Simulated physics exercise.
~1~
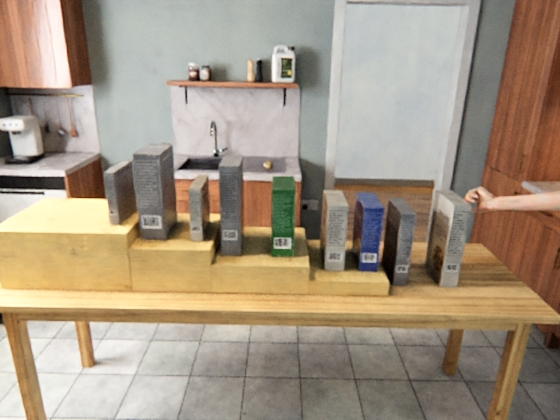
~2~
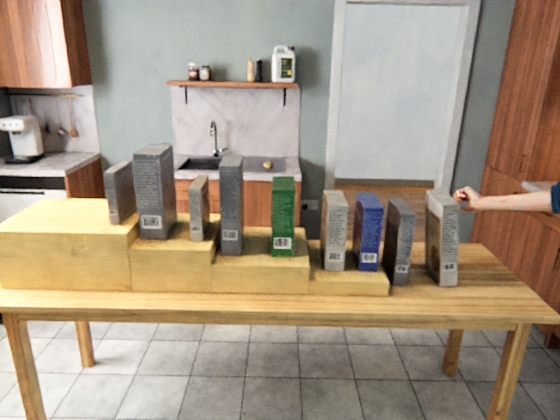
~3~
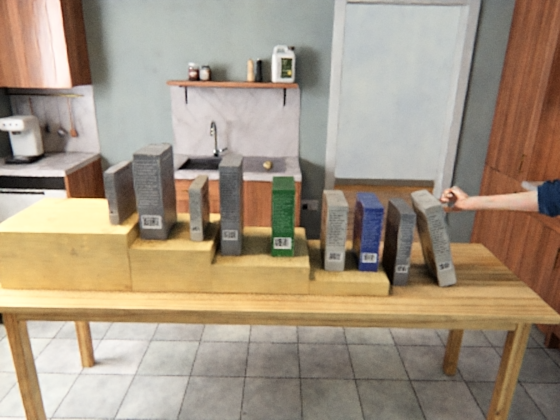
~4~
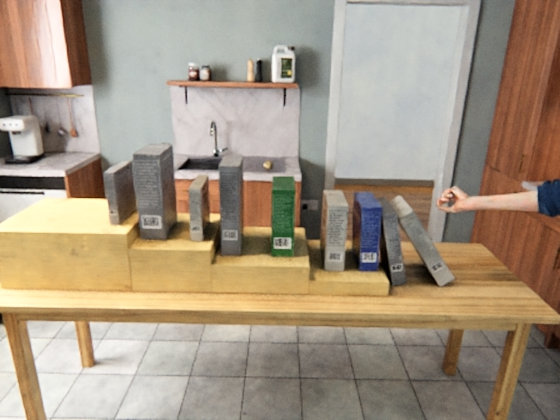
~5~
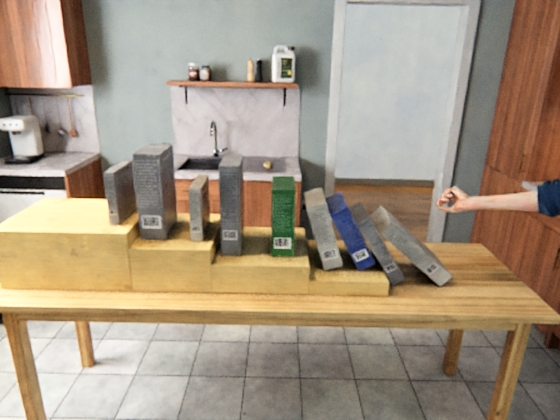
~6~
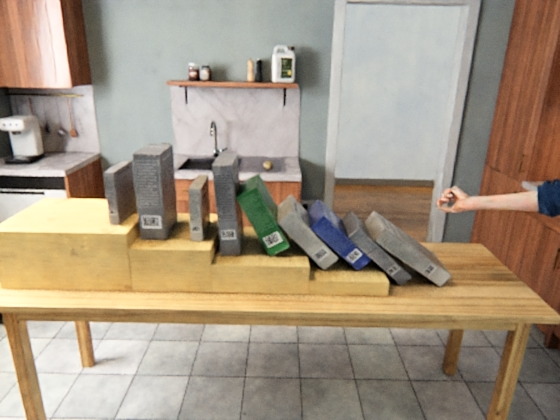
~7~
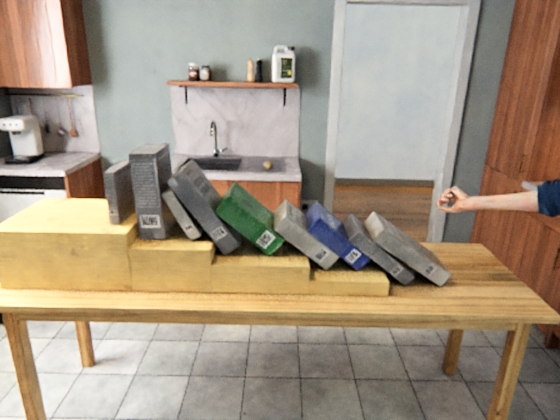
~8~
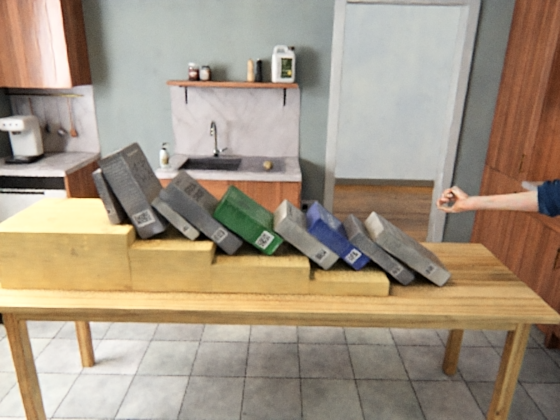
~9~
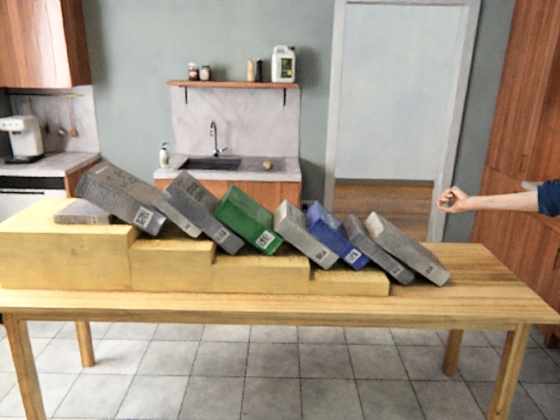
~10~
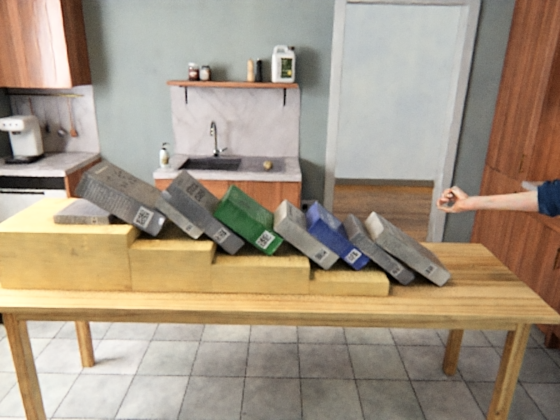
A grey block at the right end of a row of nine, set on a wooden table in a kitchen and rising up low steps to the left, tips leftward as a hand pushes its top. It drops against its neighbour, and the hand stays raised behind it. The lean passes to the blue block, then to the grey one beyond and the green one on the next step. Further up, the remaining grey blocks topple in turn, and the last falls flat on the top step. None stands upright at the end, with the rest resting slanted leftward, blue and green among them.
